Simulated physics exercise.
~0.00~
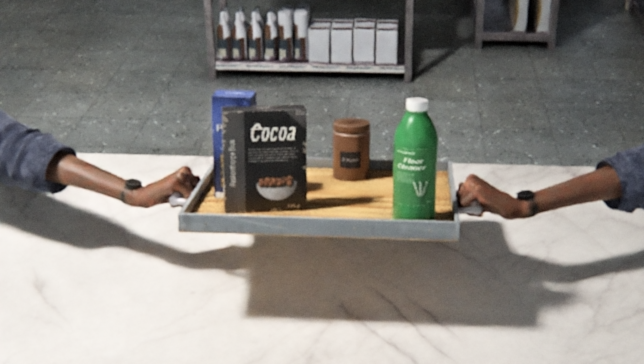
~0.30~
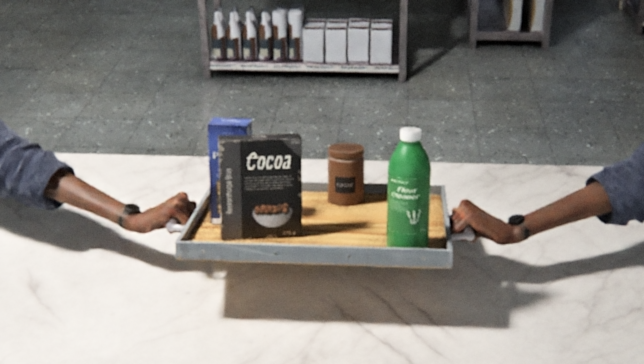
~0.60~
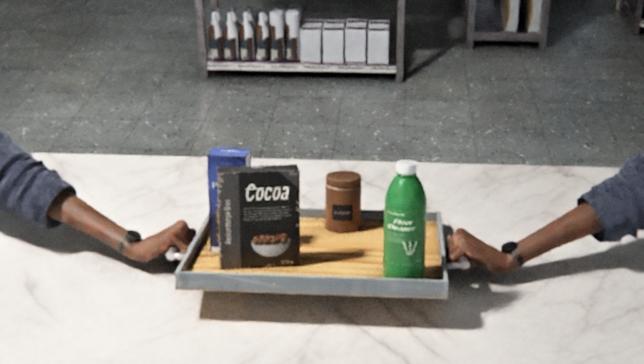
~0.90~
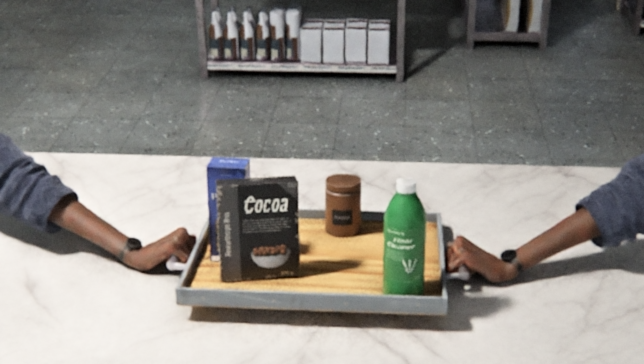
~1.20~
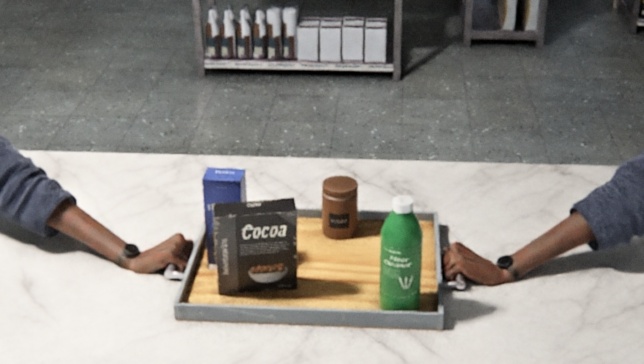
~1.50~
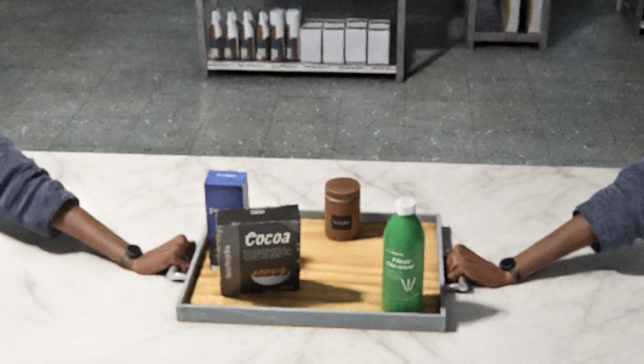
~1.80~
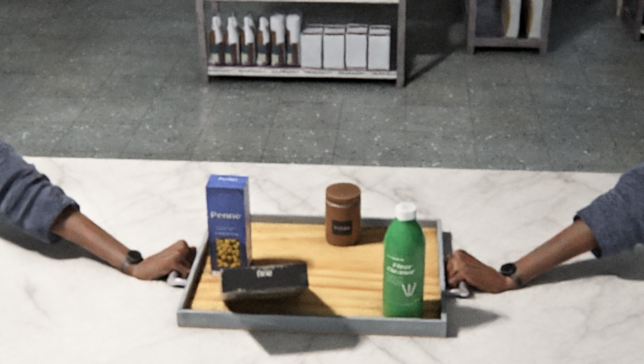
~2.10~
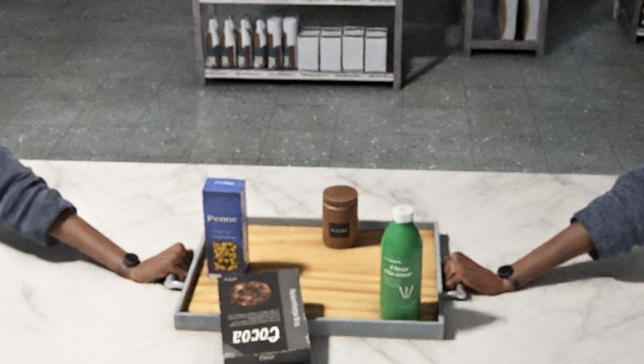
A tray carrying a black cocoa packet, a blue carton, a brown jar and a green bottle is lowered by two hands onto a marble table, where the packet topples forward over the near rim and ends lying off the tray while the others stay standing.
